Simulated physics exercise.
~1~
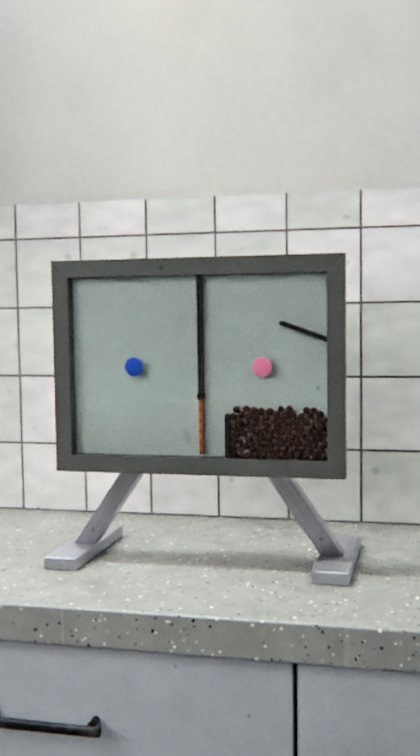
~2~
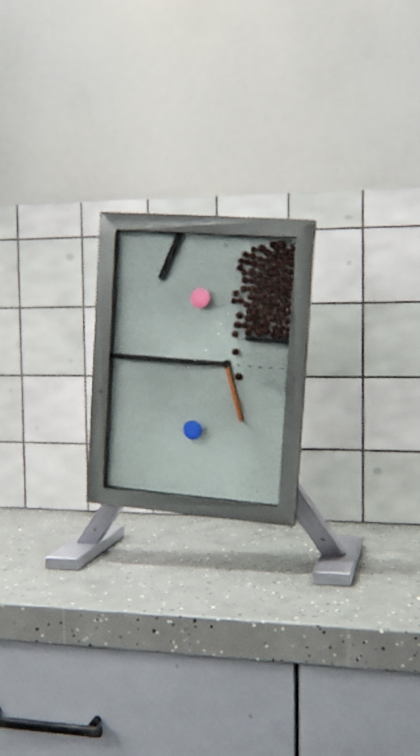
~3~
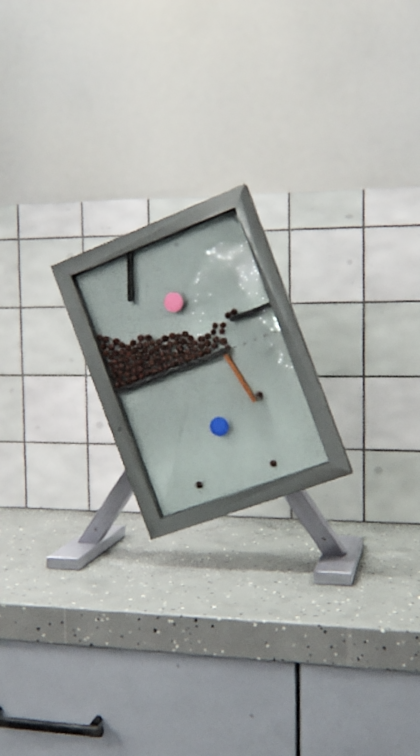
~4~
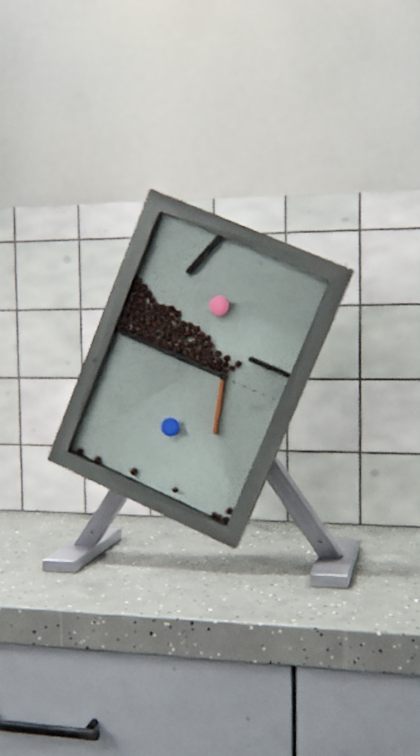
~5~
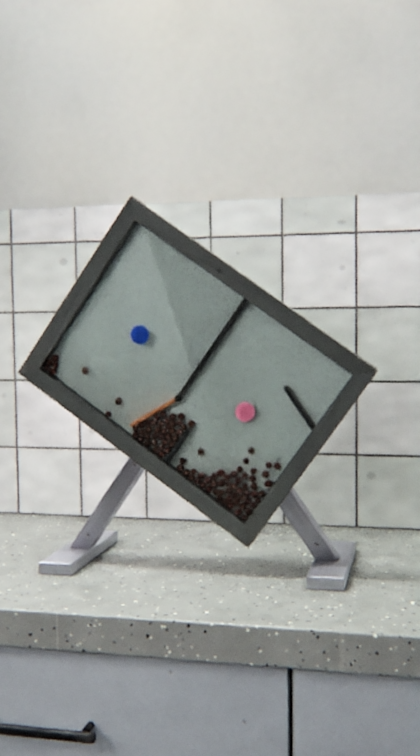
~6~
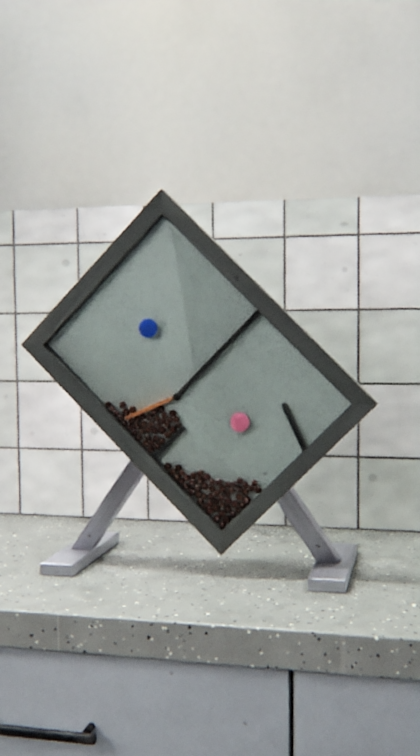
A framed, clear-fronted box of dark beads on a kitchen counter turns anticlockwise past upright, then swings back clockwise beyond level, as its orange flap hangs open and some beads cross the divider. It ends tilted, with most beads low on the pink-dot side and fewer on the blue.
